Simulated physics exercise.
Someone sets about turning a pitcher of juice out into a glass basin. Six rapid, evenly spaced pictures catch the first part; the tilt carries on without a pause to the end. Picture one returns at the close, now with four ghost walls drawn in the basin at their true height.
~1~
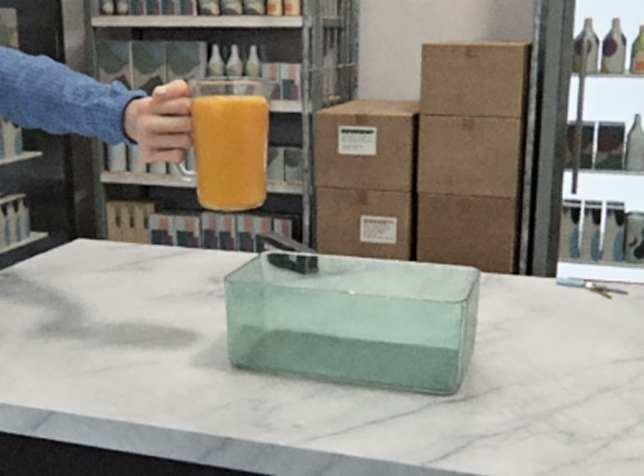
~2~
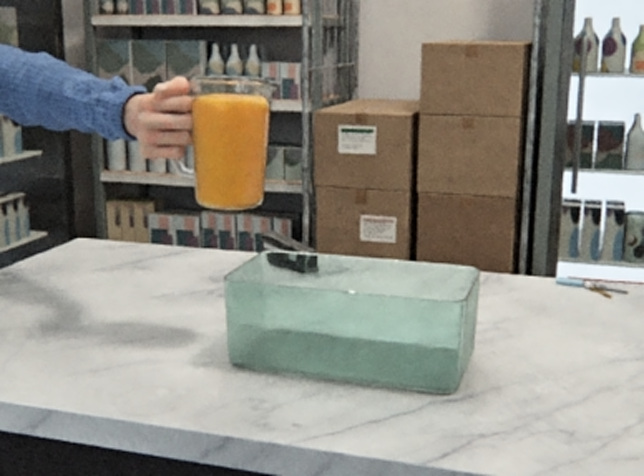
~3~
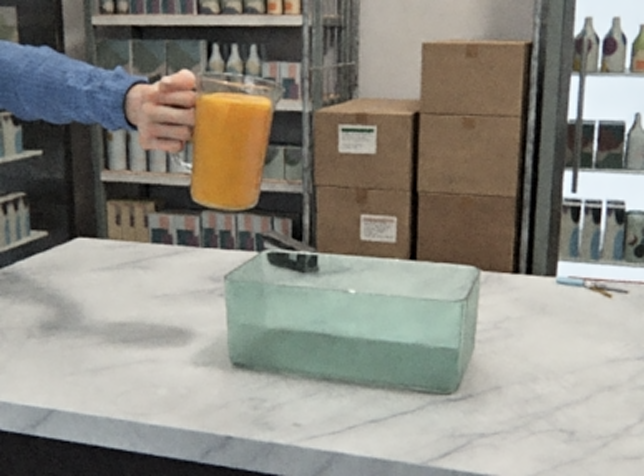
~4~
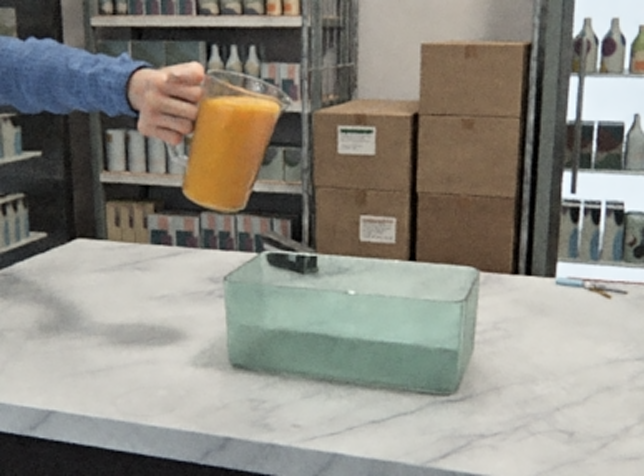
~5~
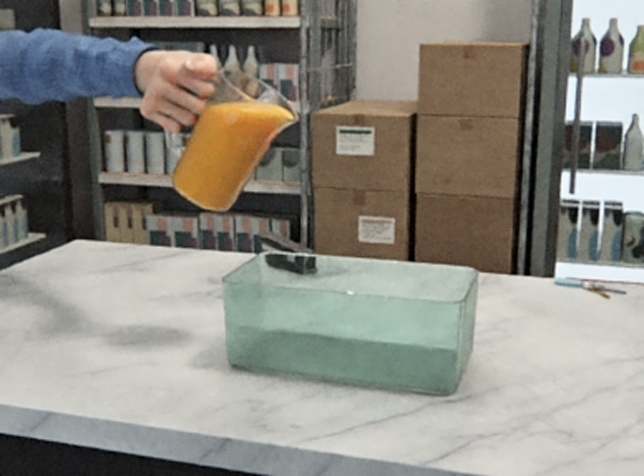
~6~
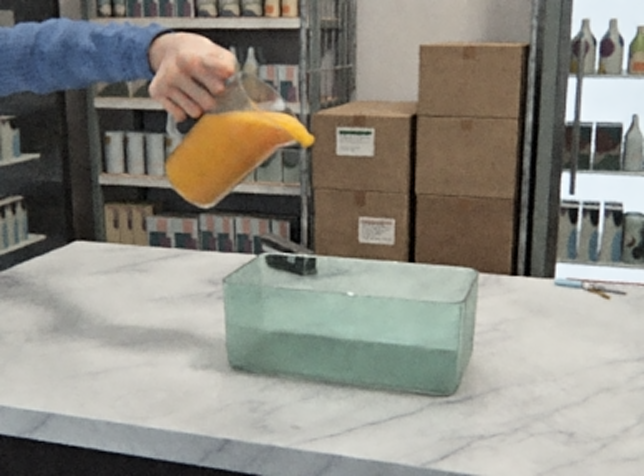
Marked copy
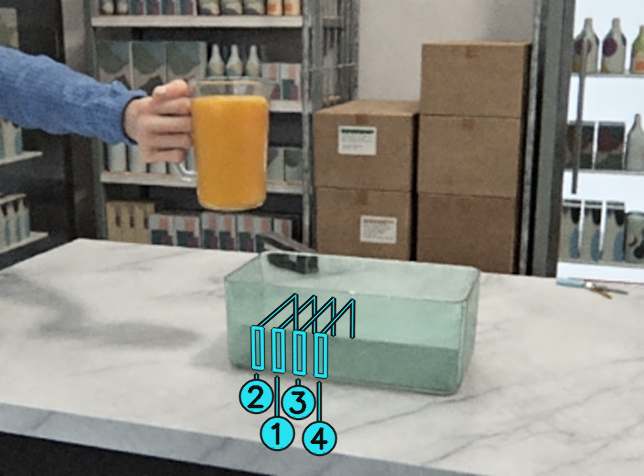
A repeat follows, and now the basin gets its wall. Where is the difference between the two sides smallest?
The best slot is 4.
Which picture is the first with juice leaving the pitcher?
In picture 6.
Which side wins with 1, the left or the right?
The right one.
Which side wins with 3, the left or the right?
More ends on the right.
In cyan, 1 at (277, 377); 2 at (256, 374); 3 at (298, 380); 4 at (319, 382).
If 1 is chosen, about 4 % ends left of the wall and 95 % right of it.
If 2 is chosen, about 5 % ends left of the wall and 92 % right of it; 3 % is lost outside.
If 3 is chosen, about 21 % ends left of the wall and 77 % right of it.
If 4 is chosen, about 56 % ends left of the wall and 40 % right of it; 4 % is lost outside.
